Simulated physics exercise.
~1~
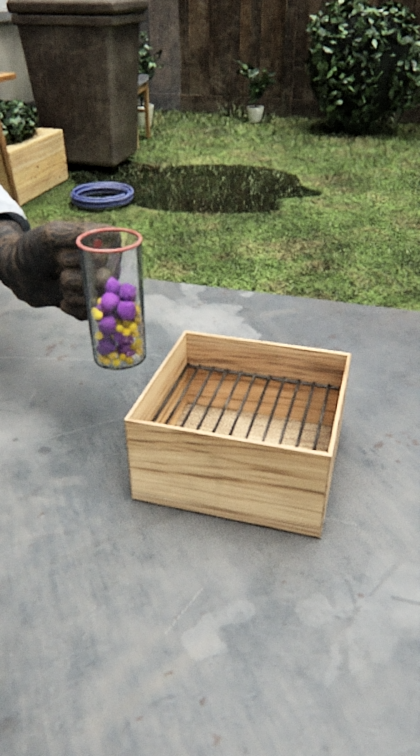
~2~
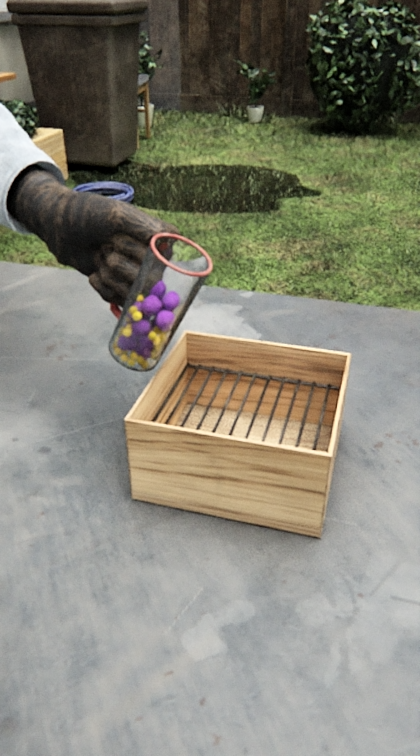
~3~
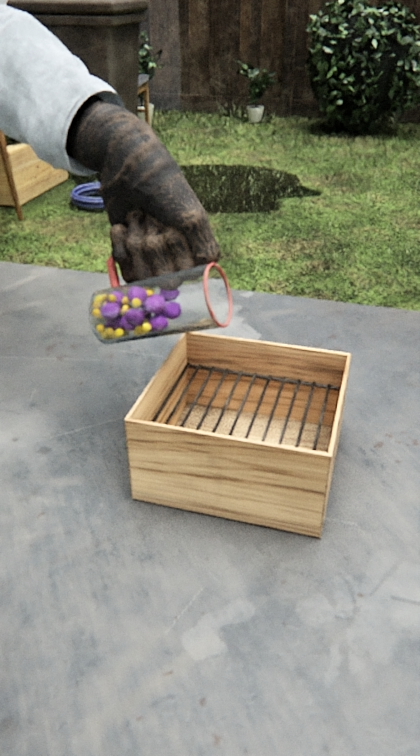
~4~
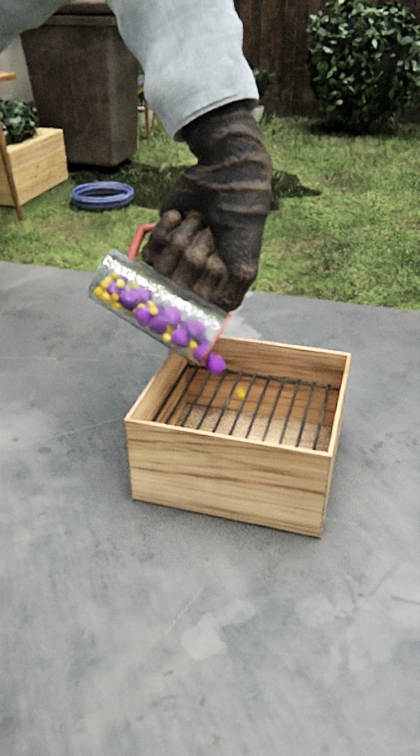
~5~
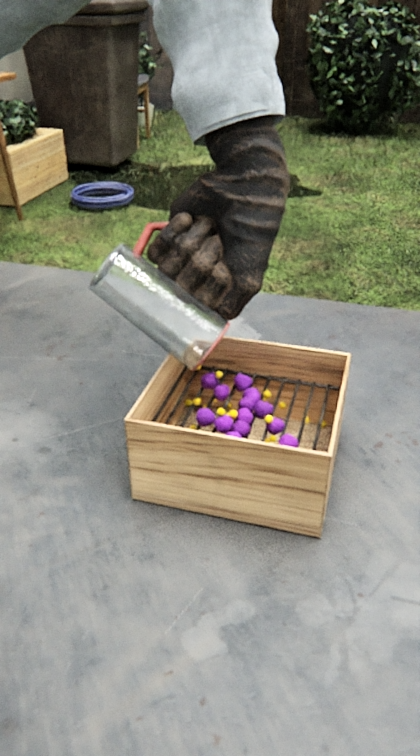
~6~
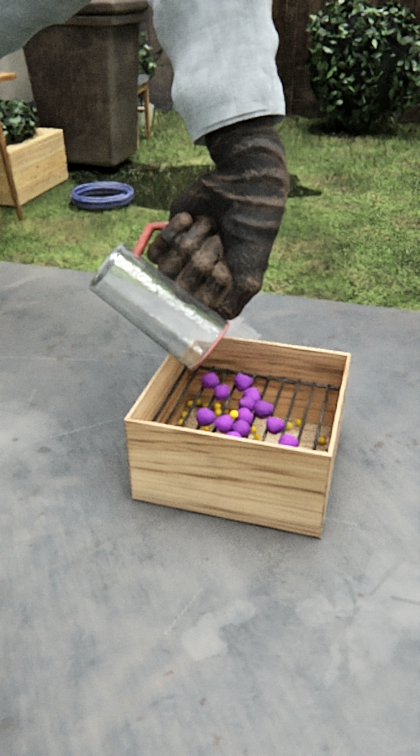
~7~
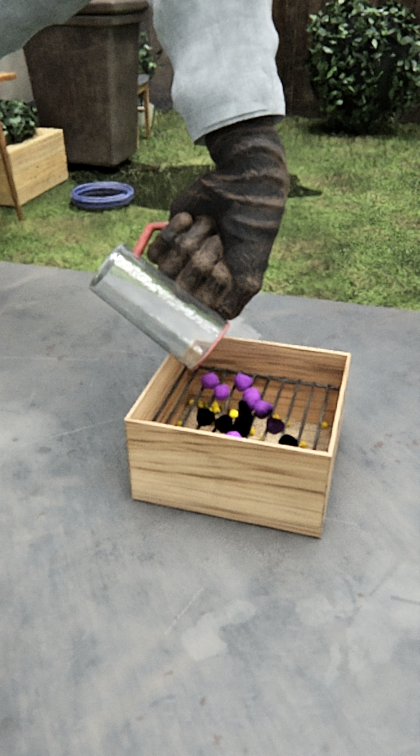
Purple and yellow balls pouring from a hand-tipped clear cup into a wooden box, purple staying on the rack, most yellow dropping through.
